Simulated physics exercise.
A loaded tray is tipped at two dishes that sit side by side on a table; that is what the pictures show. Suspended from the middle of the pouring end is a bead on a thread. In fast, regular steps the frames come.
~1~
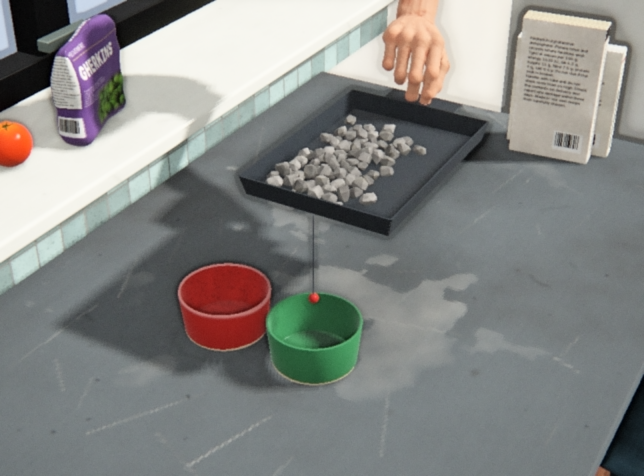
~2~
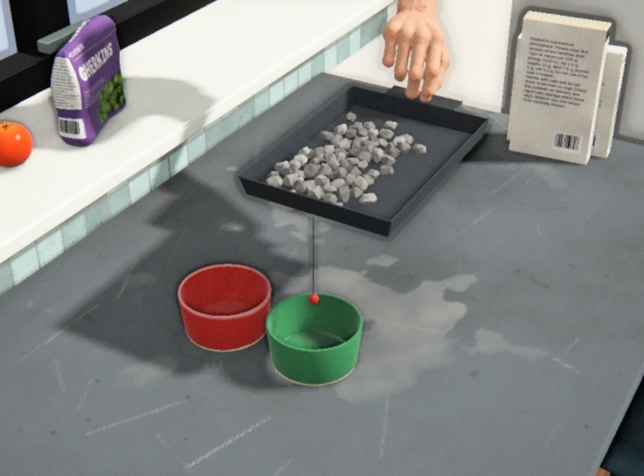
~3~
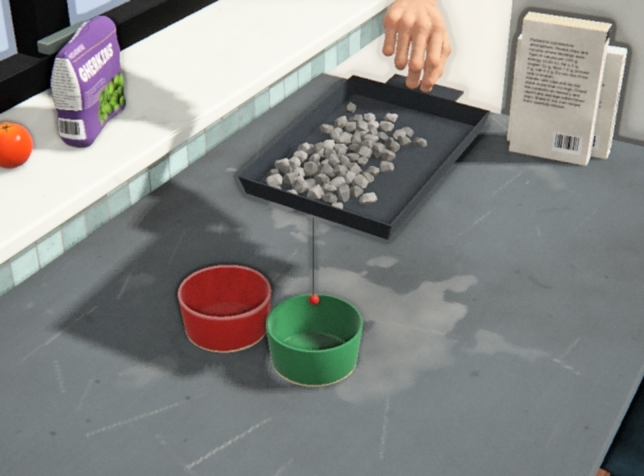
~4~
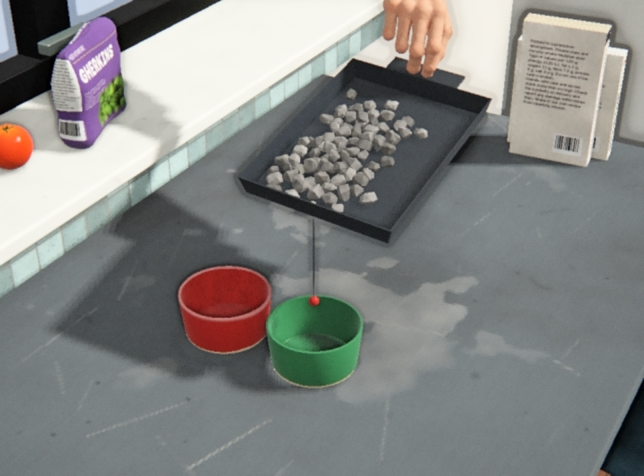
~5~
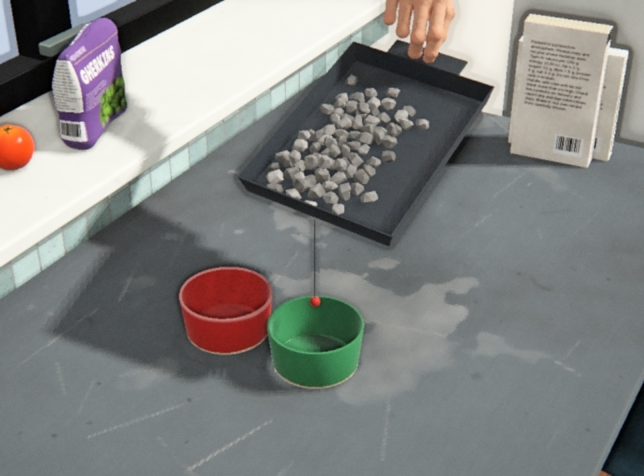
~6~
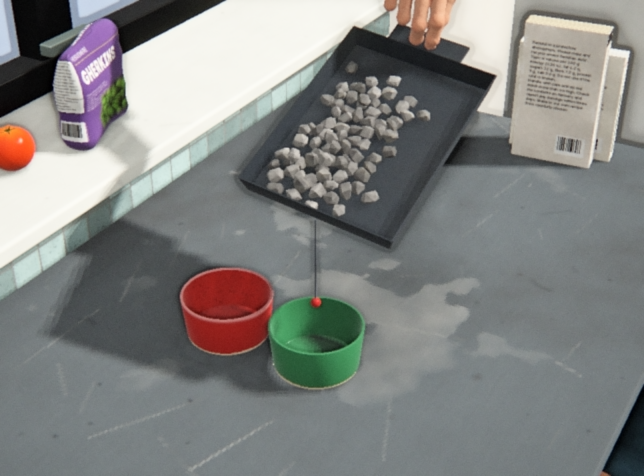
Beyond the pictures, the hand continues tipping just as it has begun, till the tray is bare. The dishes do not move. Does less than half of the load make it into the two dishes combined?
So the dishes mostly fail at catching it, really.
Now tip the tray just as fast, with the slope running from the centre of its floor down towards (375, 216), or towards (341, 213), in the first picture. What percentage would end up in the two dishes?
Lab note: Case 1 near 10 %, case 2 near 30 %.
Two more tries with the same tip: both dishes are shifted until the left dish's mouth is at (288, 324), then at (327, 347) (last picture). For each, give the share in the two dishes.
80% for the first placement, 70% for the second.
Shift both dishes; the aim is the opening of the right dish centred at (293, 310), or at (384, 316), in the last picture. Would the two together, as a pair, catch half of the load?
Try 1: A lesser share; try 2: A lesser share.
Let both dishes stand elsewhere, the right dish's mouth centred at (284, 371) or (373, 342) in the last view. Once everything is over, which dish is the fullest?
First place: The rightmost one; second place: The rightmost one.
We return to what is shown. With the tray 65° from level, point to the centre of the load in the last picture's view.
The middle of the pieces sits at roughly (348, 203).
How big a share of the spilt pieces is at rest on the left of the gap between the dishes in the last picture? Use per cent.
I make it about 10 percent or so.
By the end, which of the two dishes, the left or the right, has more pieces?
So the winner turns out to be the right-side one.
Just after the last frame, tray tipped steeply; almost all on the tray; just a few in the air.
A moment on, tray tipped past a quarter turn; roughly a third on the tray; about a tenth in the right dish; roughly half outside both; roughly a quarter in the air.
Further on, tray tipped past a quarter turn; roughly a quarter in the right dish; the larger part outside both.
When it is over, tray tipped past a quarter turn; roughly a quarter in the right dish; not one in the left dish; the larger part outside both.
